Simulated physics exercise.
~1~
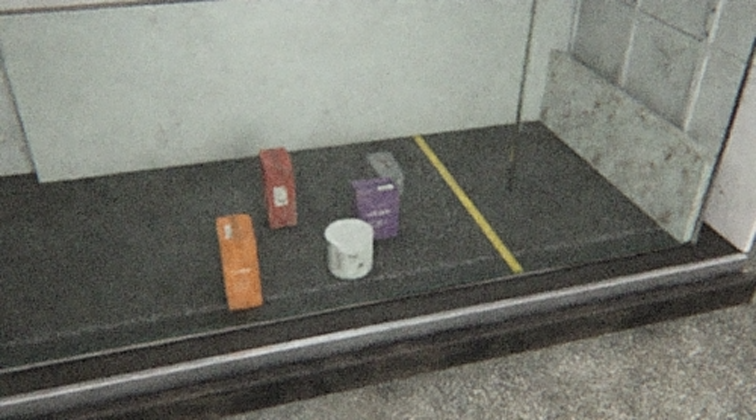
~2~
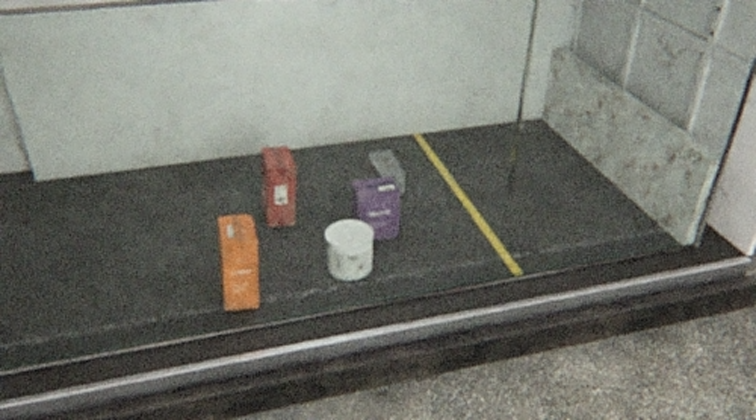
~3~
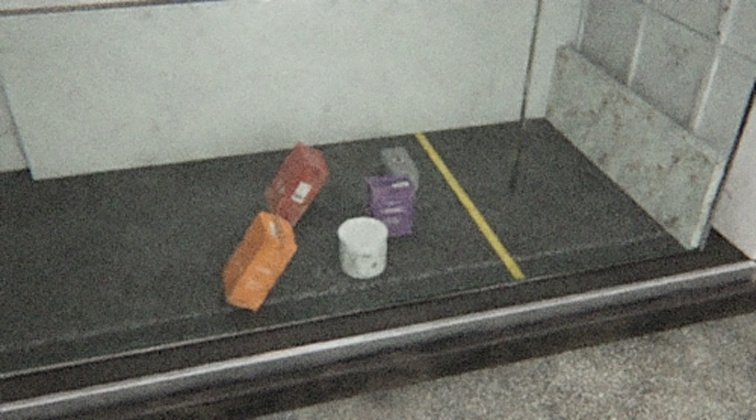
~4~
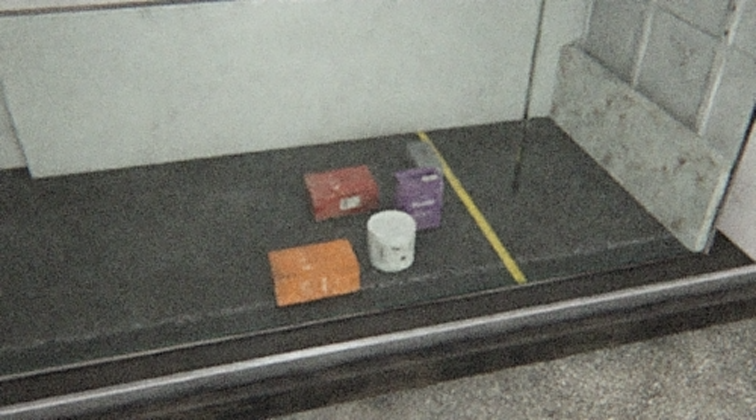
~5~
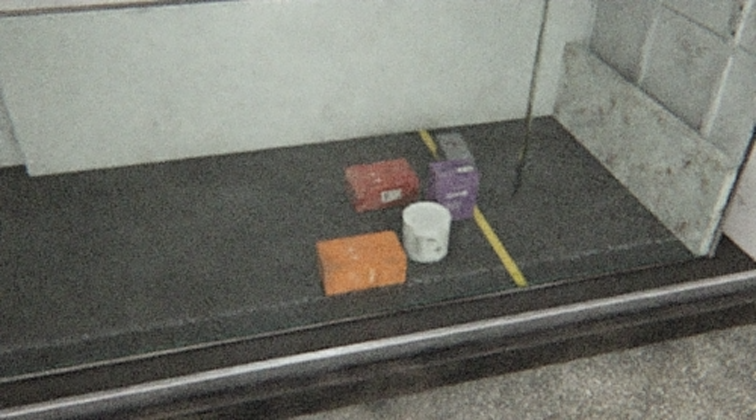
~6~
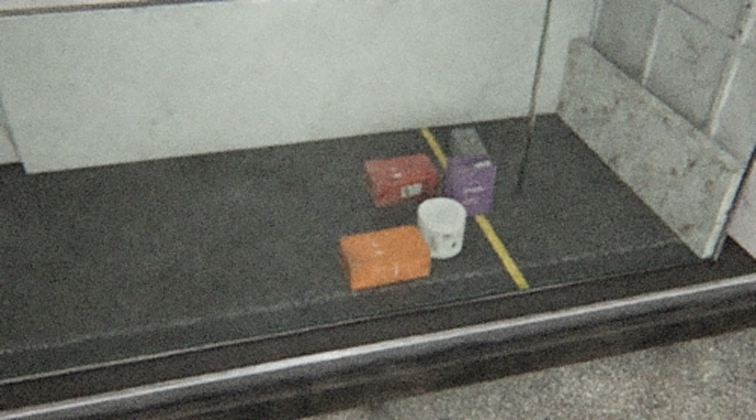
We see orange, red and purple packs, a white bucket and a grey box on a dark bay floor; the orange and red packs tip onto their sides as everything slides right, the grey box crossing the yellow line while the bucket stops short of it.
